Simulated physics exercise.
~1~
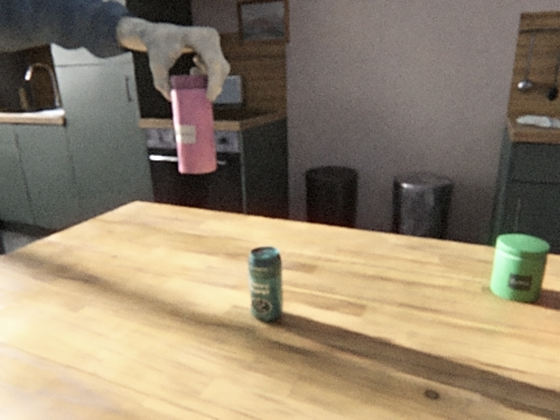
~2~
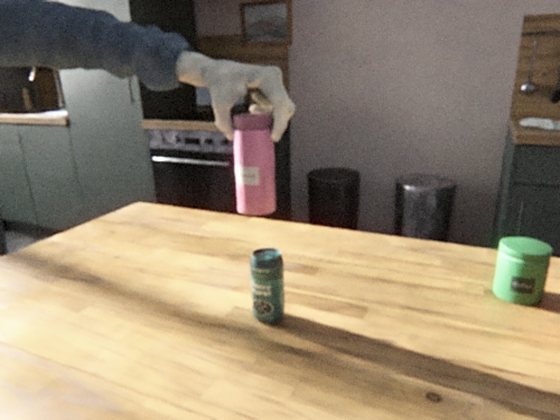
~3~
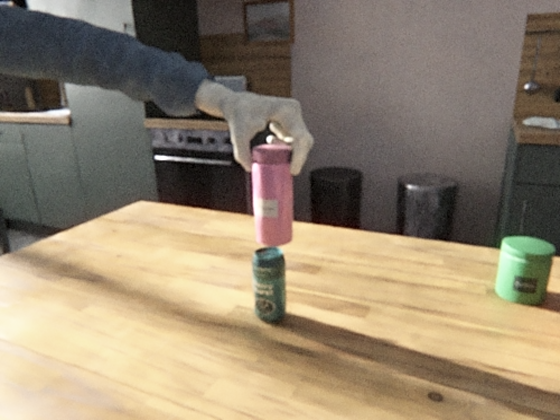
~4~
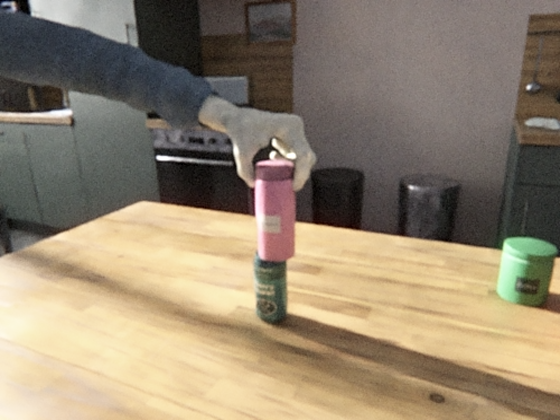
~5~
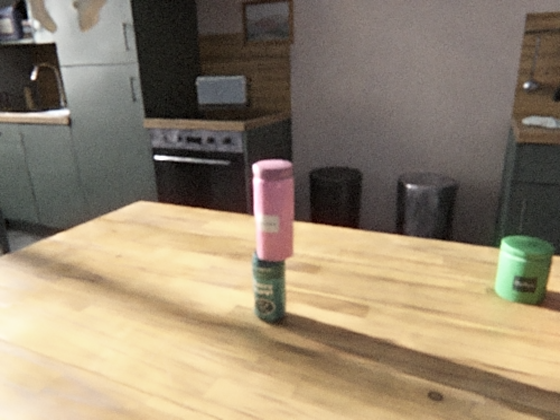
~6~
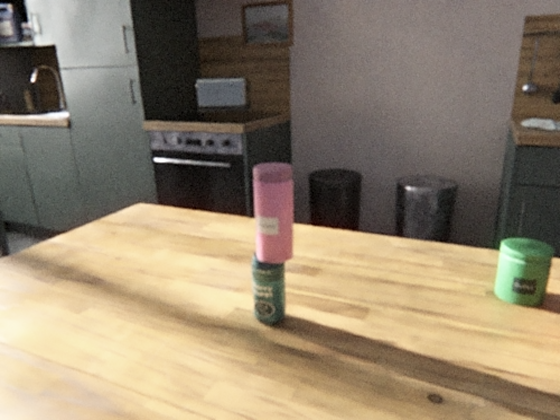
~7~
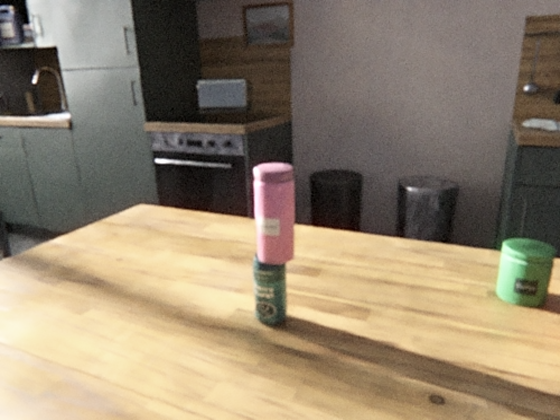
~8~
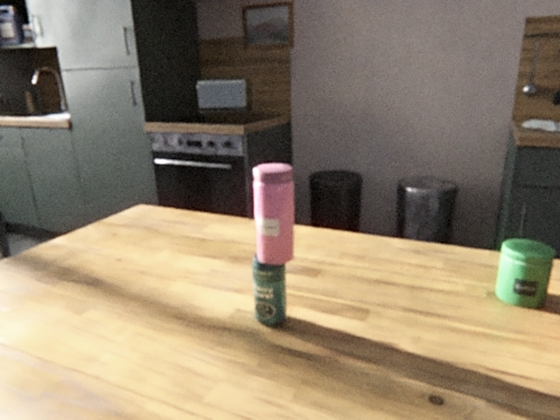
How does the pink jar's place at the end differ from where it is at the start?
At the start the pink jar is held in the air by a hand, up and to the left of the turquoise can. By the end it is lower and further right, standing upright on top of the can.
